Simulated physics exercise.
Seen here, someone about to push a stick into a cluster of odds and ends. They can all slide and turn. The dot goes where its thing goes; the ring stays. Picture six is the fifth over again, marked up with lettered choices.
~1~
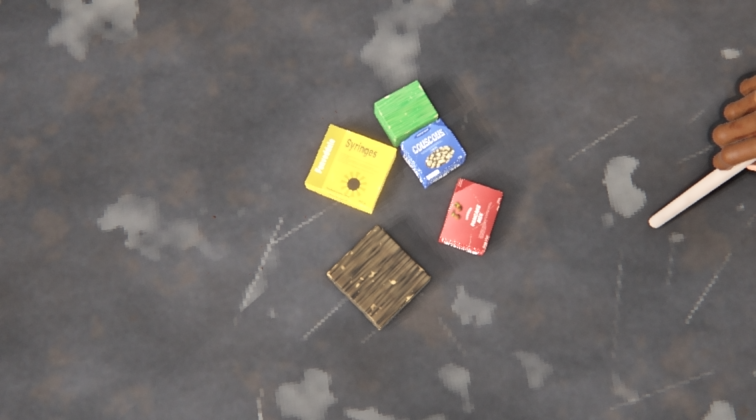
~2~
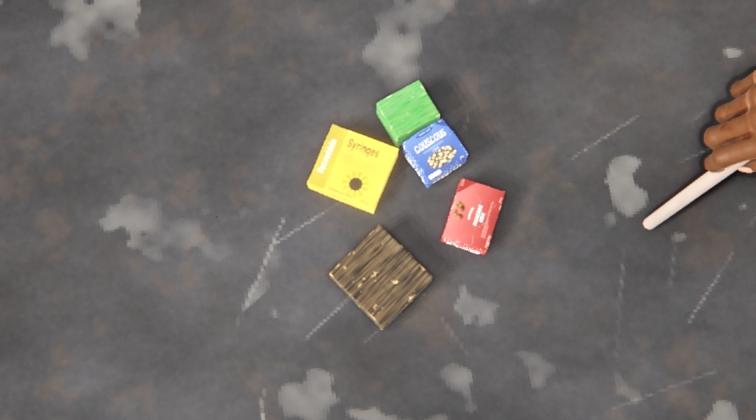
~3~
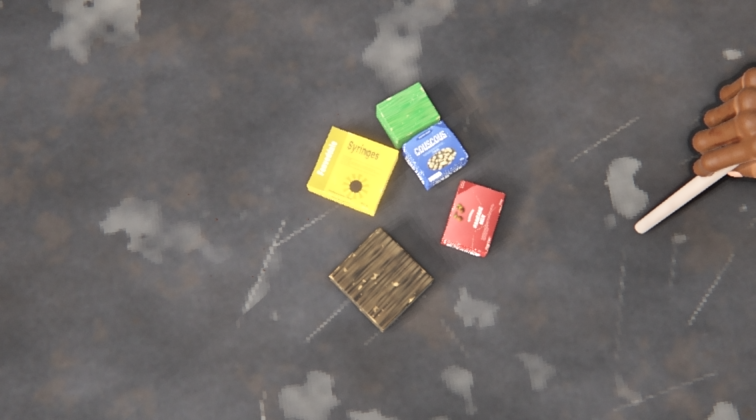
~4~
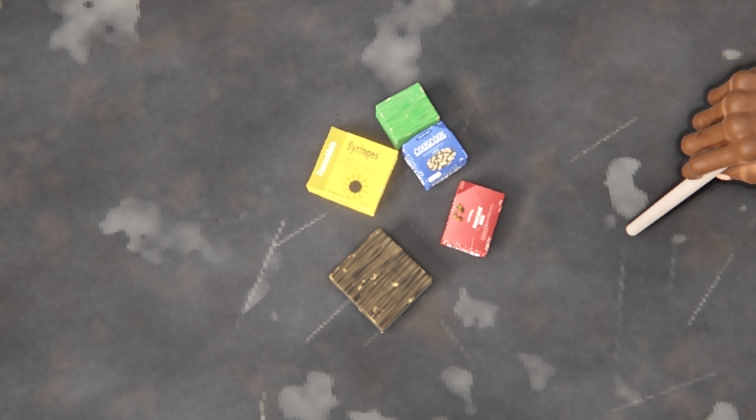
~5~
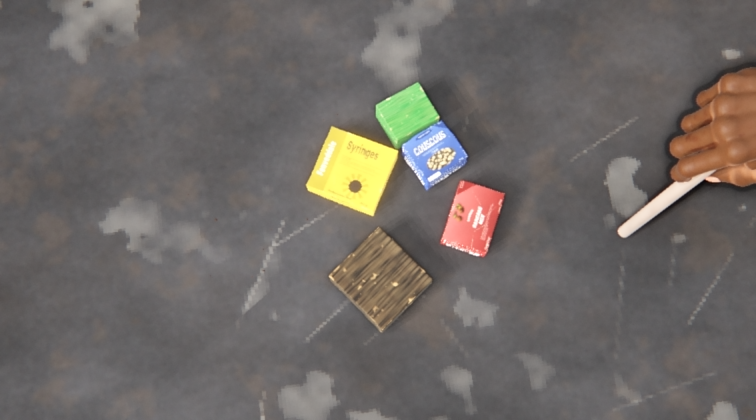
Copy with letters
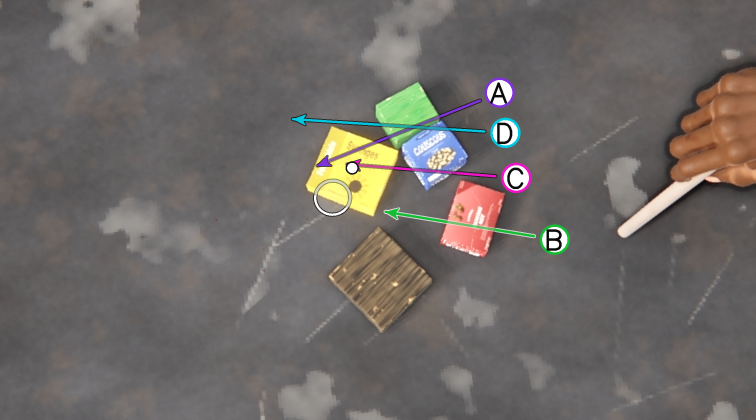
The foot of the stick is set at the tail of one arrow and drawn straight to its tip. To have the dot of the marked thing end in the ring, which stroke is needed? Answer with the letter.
Push along A.
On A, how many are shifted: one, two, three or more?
It moves two.
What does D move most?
It is the green block.
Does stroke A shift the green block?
Yes.
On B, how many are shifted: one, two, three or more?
Three or more.
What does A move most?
The green block.
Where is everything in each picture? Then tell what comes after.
Black block (378, 278); yellow box (351, 169); blue packet (433, 154), in the first frame.
Blue packet (435, 153); green block (408, 114), in the second frame.
Red box (473, 219); black block (381, 280), in the third frame.
Yellow box (353, 172); blue packet (435, 156), in the fourth frame.
Green block (407, 117); red box (473, 219); black block (380, 280), in the fifth frame.
On the copy, A from (480, 100) to (317, 166); B from (534, 236) to (385, 212); C from (495, 176) to (347, 164); D from (484, 131) to (293, 119); the ring at (332, 197); the white dot at (352, 168).
On A. First, foot of the stick (422, 124); yellow box (352, 173); green block (390, 118).
Then, foot of the stick (365, 148); yellow box (346, 178); green block (351, 112).
Finally, foot of the stick (318, 166); yellow box (331, 199); green block (347, 113); the dot on the yellow box is in the ring.
By contrast, B leaves the dotted thing at (323, 153); C leaves the dotted thing at (307, 179); D leaves the dotted thing at (353, 172).
